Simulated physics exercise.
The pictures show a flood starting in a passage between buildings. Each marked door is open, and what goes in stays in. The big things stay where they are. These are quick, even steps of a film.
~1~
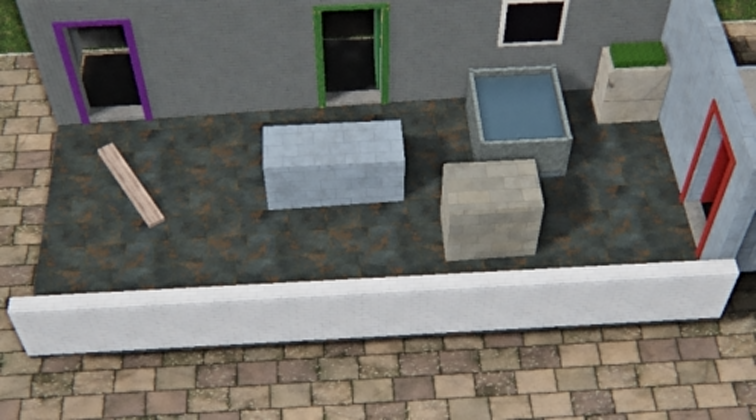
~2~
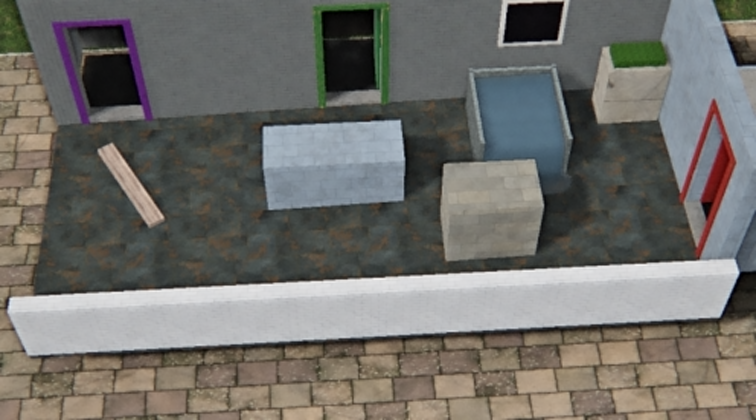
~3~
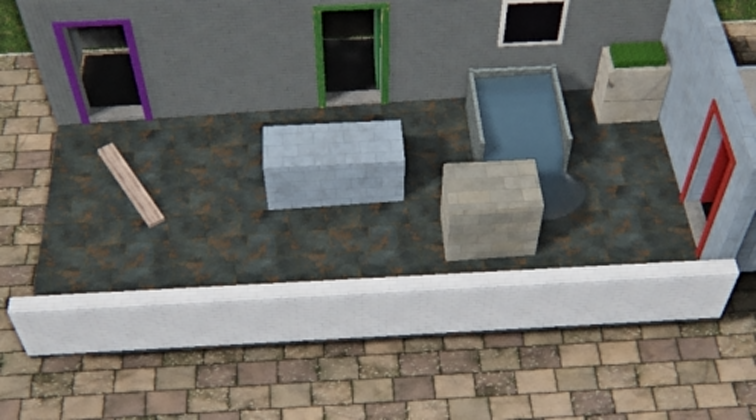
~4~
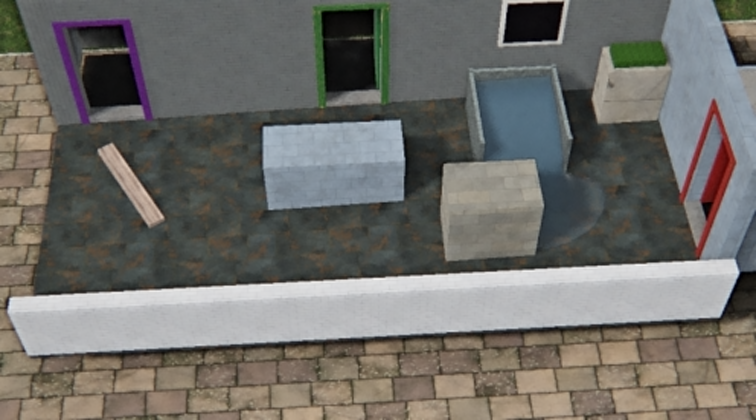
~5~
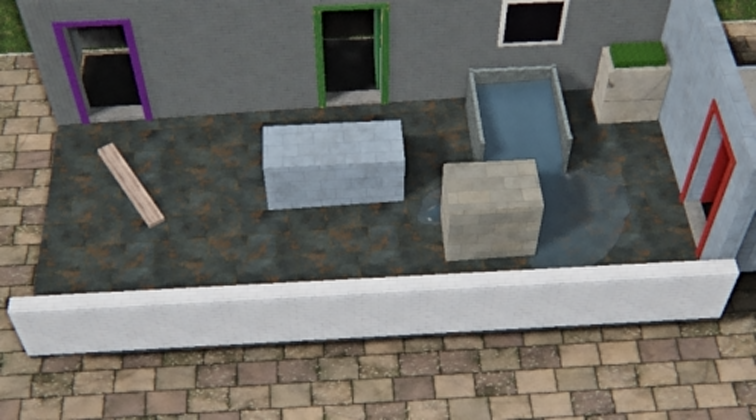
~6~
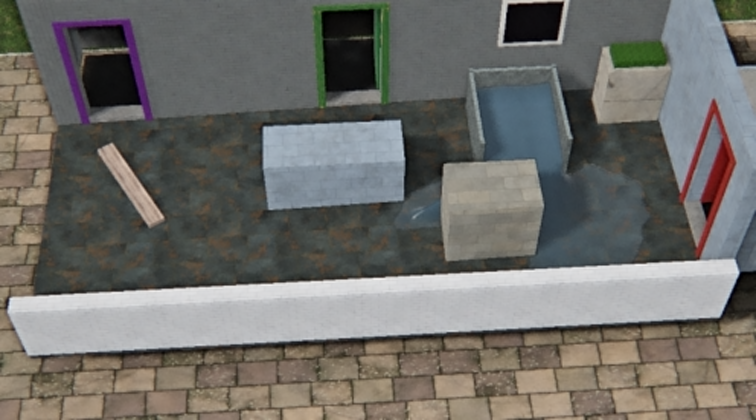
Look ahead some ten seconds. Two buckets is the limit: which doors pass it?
One by one: The green door stays under that; the purple door stays under that; the red door takes more than that.
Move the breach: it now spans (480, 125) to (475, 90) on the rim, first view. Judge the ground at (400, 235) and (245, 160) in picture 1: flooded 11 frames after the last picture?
As listed: Under water, covered.
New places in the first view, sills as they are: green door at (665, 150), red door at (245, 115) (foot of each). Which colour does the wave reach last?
I say the purple one.
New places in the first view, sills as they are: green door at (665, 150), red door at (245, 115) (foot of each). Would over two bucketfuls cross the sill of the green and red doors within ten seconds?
My reading: The green one takes less, the red one keeps below it.
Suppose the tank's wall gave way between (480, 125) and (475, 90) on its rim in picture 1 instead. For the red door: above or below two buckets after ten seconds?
My reading: The red door is under.
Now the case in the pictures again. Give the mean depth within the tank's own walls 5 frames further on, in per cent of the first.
About 34 per cent.
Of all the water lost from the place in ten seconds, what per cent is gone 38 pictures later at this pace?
About 50 per cent.
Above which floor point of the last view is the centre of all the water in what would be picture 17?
I would point to (517, 210).
A moment on, water covers 25 % of the floor; the green door not reached, the purple door not reached, the red door wet at the sill, nothing in.
Next, water covers 45 % of the floor; the green door wet at the sill, nothing in, the purple door not reached, the red door under two buckets in.
Then, water covers 65 % of the floor; the green door under two buckets in, the purple door not reached, the red door over two buckets in.
Later, water covers 75 % of the floor; the green door under two buckets in, the purple door wet at the sill, nothing in, the red door over two buckets in.
In the end, water covers 80 % of the floor; the green door under two buckets in, the purple door wet at the sill, nothing in, the red door over two buckets in.
